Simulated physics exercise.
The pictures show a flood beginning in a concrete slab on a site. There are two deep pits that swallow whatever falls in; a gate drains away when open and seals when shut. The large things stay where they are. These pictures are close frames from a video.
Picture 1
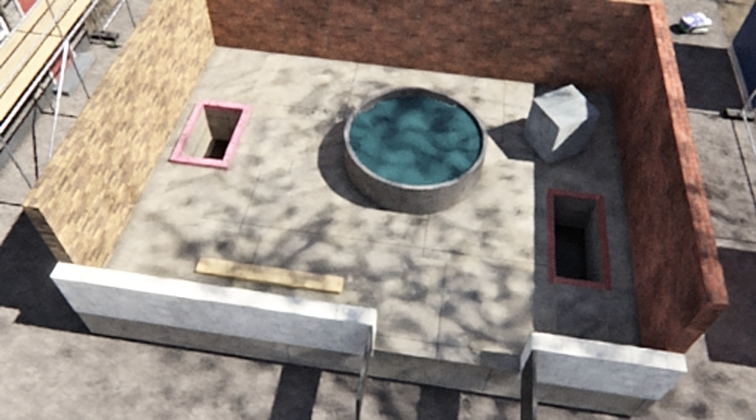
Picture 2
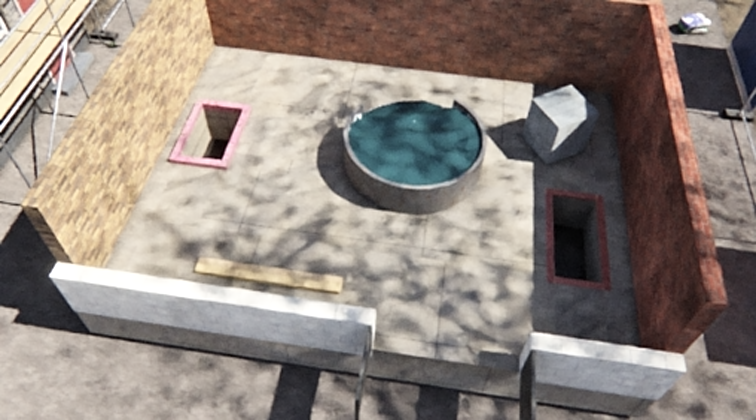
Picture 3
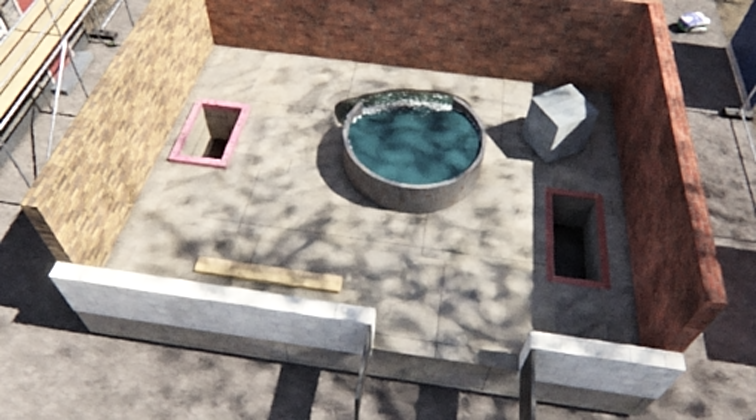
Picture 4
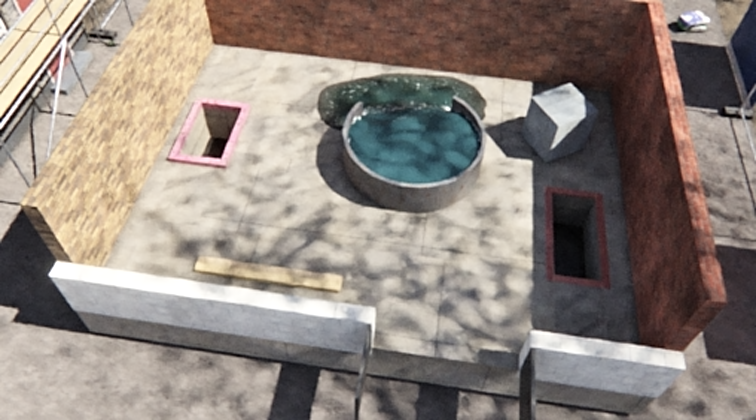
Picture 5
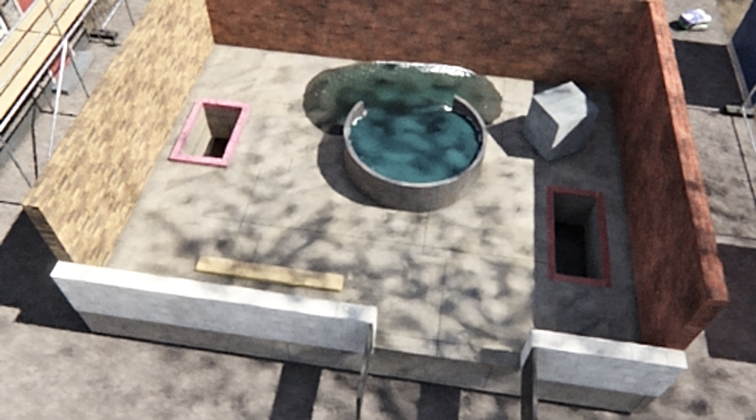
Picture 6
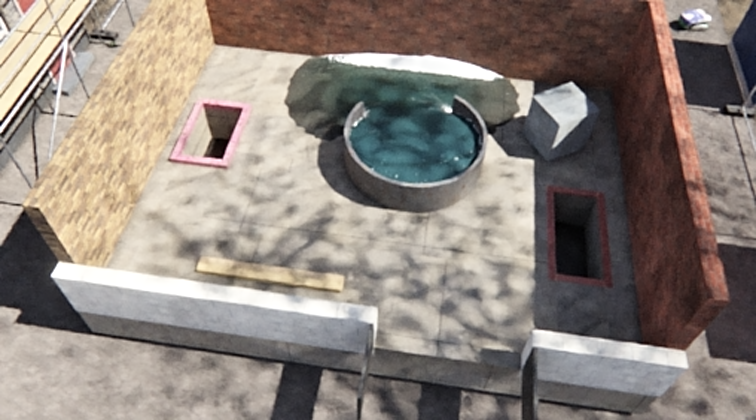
On a walled concrete slab with two pink-edged openings, a round pool sat still, then water poured out over its far side and spread across the floor behind it toward the brick wall.
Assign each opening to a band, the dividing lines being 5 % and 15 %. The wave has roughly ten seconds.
Outcome: The gate claims a light share - short of five per cent, the red pit claims an in-between share - five to fifteen per cent, the pink pit claims an in-between share - five to fifteen per cent.
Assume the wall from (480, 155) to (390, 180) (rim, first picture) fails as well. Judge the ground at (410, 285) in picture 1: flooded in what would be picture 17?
Result - sodden.
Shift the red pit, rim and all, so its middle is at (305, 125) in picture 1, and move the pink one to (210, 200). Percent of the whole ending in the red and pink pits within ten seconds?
My answer: Red gets 20 percent, pink gets 2 percent.
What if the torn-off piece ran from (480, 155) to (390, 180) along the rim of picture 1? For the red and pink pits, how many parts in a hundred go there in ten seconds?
Red 30 %, pink 0 %.
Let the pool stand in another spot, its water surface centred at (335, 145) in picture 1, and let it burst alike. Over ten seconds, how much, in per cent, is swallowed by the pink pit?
Share in the pink pit - 12 %.
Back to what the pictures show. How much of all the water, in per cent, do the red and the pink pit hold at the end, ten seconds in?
Approximate shares: 10 per cent and 8 per cent.
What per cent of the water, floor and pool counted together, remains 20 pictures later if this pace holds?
Some 98 parts in a hundred have not run off.
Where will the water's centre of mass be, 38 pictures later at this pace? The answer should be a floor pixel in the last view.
Centre point: Around (372, 128).
A moment on, water covers 20 % of the floor; the gate 0 %, the red pit 0 %, the pink pit 0 %.
Next, water covers 25 % of the floor; the gate 0 %, the red pit 0 %, the pink pit 0 %.
Then, water covers 40 % of the floor; the gate 0 %, the red pit 0 %, the pink pit 2 %.
Later, water covers 75 % of the floor; the gate 0 %, the red pit 5 %, the pink pit 7 %.
In the end, water covers 95 % of the floor; the gate 1 %, the red pit 10 %, the pink pit 7 %.
